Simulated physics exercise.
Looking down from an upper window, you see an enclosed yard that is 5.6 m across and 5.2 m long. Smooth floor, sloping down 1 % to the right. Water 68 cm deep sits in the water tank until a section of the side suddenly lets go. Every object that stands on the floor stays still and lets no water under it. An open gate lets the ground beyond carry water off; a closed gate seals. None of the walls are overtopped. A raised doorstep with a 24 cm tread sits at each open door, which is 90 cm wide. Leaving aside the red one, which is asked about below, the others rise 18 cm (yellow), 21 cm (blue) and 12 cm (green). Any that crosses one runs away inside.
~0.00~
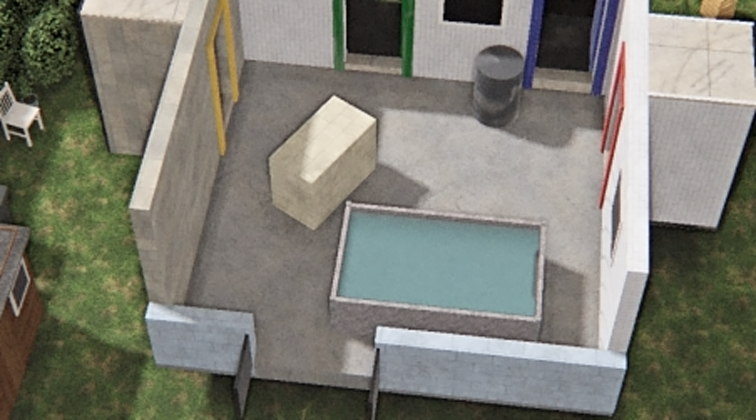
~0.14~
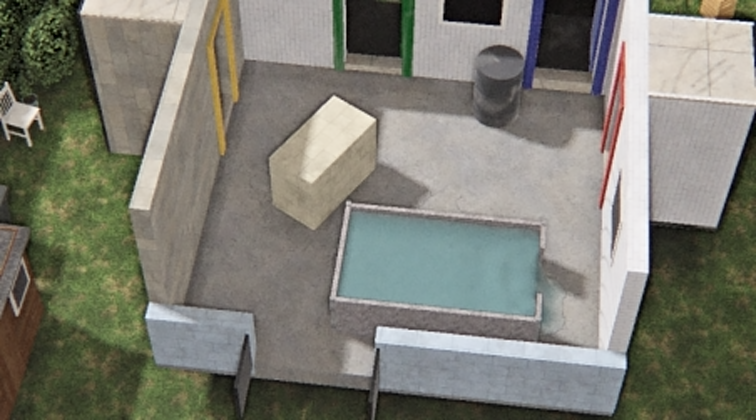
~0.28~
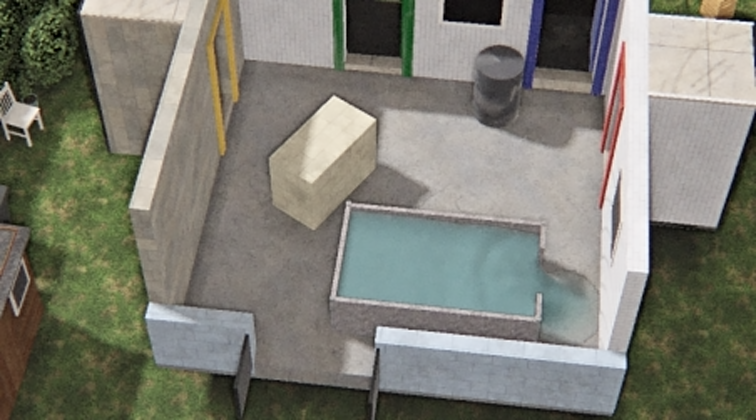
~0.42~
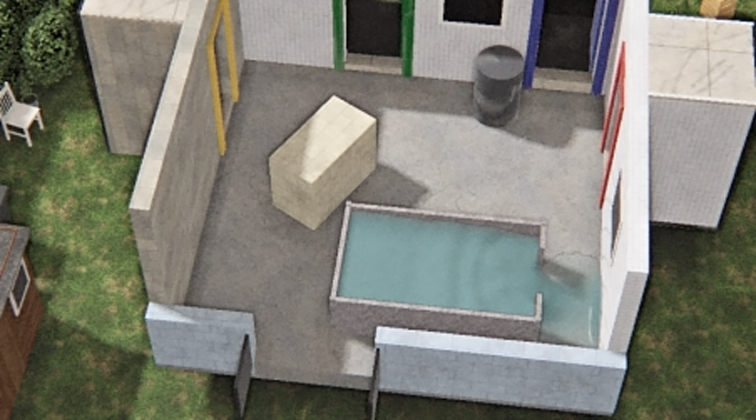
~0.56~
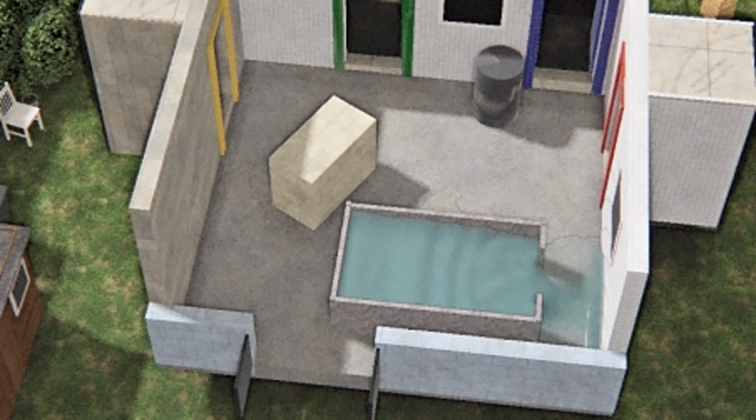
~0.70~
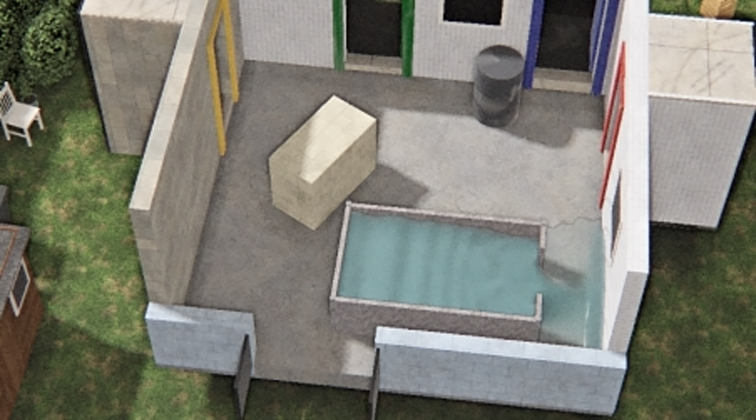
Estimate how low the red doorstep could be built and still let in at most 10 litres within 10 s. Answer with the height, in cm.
I would say 10.5 cm or so.
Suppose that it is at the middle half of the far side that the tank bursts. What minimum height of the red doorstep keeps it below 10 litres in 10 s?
It needs to be about 16 cm high.
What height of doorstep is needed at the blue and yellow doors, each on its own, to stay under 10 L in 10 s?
Close to 20 cm (blue) and close to 6.0 cm (yellow).
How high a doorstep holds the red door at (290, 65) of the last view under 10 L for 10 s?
Around 9.5 cm would do it.
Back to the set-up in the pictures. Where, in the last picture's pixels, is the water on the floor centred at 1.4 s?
Around (477, 296).
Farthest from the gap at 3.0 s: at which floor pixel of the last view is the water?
Around pixel (176, 338).
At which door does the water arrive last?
Last in order comes the yellow door.
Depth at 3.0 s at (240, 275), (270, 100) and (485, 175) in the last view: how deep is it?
Depth: About 1, 0, 2 cm.
After 1.4 s water covers 20 % of the floor, deepest (52 cm) near (598, 385); 6 cm at the red door, 0 litres in over its 10 cm doorstep.
After 3.0 s water covers 50 % of the floor, deepest (40 cm) near (598, 374); 6 cm at the red door, 0 litres in over its 10 cm doorstep.
After 10.0 s water covers 95 % of the floor, deepest (16 cm) near (598, 385); 8 cm at the red door, 11 litres in over its 10 cm doorstep.
At the red door as built, the water arrived by 1.0 s and peaked near 10 cm at 8.4 s.
With a doorstep of 8.5 cm, 18 litres would have come in within the 10 s; with 12 cm, 4 litres. So under 10 litres takes about 10.5 cm.
